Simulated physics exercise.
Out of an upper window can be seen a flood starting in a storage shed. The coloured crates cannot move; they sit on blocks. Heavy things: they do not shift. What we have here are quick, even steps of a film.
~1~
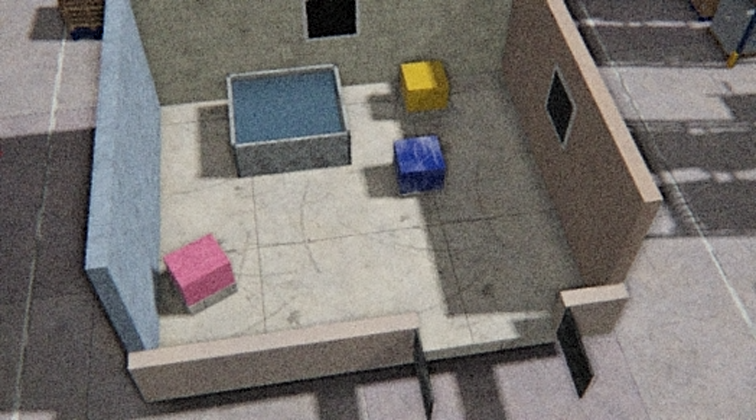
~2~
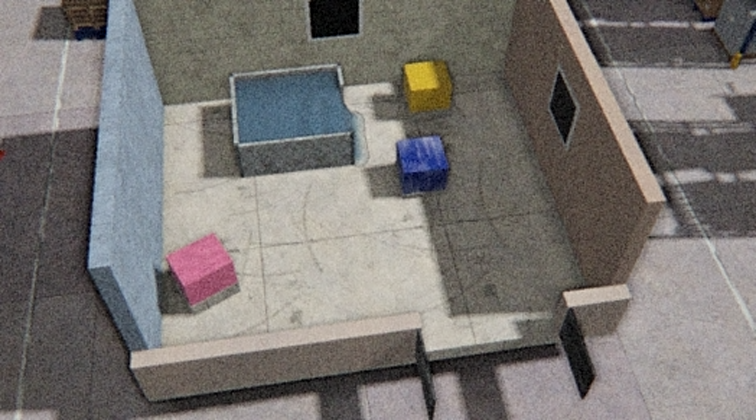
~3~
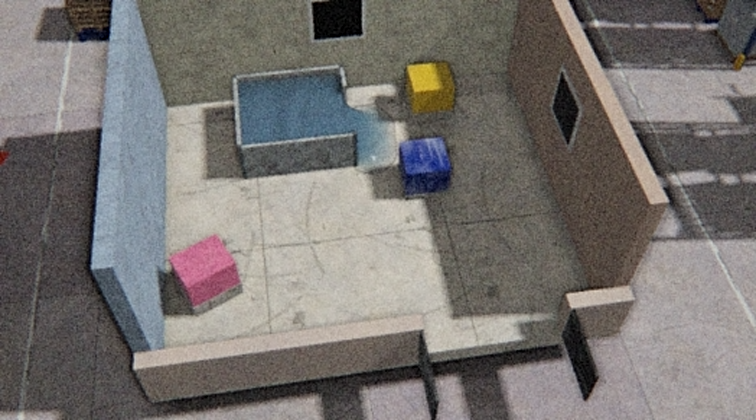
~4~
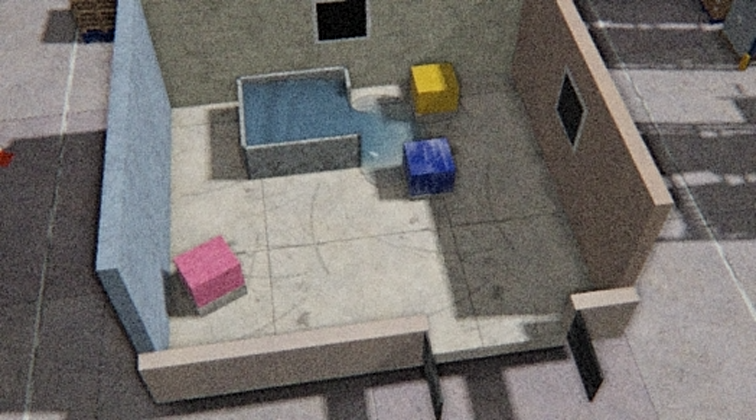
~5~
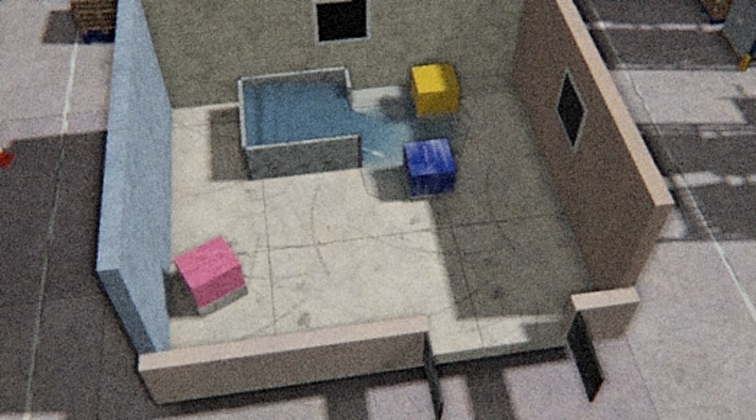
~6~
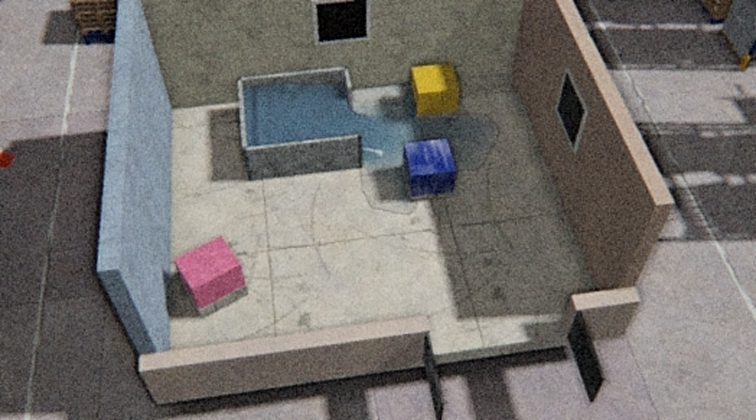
Water broke out through the right side of an open tank in a roofless, walled room, then spread right across the floor between and around the yellow and blue blocks, which stayed put.
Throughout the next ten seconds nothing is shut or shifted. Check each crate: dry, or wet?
Checked: Blue crate wet, yellow crate wet, pink crate dry.
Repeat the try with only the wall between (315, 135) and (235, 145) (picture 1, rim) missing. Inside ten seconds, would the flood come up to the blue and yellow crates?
Taking them in turn, the blue crate is missed and the yellow crate is missed.
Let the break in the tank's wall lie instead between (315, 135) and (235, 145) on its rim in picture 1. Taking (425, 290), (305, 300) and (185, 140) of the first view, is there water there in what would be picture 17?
Obs. 1: Sodden; obs. 2: Sodden; obs. 3: Moisture-free.
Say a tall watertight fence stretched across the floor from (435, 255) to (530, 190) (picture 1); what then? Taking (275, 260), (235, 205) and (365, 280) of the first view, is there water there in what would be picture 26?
One by one: Spared, spared, soaked.
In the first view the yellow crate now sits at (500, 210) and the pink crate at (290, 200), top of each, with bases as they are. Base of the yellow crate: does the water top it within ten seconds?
Answer: Yellow stays clear.
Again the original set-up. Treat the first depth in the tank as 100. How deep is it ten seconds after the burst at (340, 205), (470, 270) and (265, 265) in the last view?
In that order: 2, 6 and 6 per cent.
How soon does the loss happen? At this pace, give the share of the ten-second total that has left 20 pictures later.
Roughly 5 percent.
A moment on, water covers 25 % of the floor; the blue crate water round its plinth, the yellow crate water round its plinth, the pink crate not reached.
Next, water covers 40 % of the floor; the blue crate water round its plinth, the yellow crate water round its plinth, the pink crate not reached.
Then, water covers 50 % of the floor; the blue crate water round its plinth, the yellow crate water round its plinth, the pink crate not reached.
Later, water covers 65 % of the floor; the blue crate water round its plinth, the yellow crate water round its plinth, the pink crate water round its plinth.
In the end, water covers 95 % of the floor; the blue crate was topped, the yellow crate was topped, the pink crate stayed above the water.
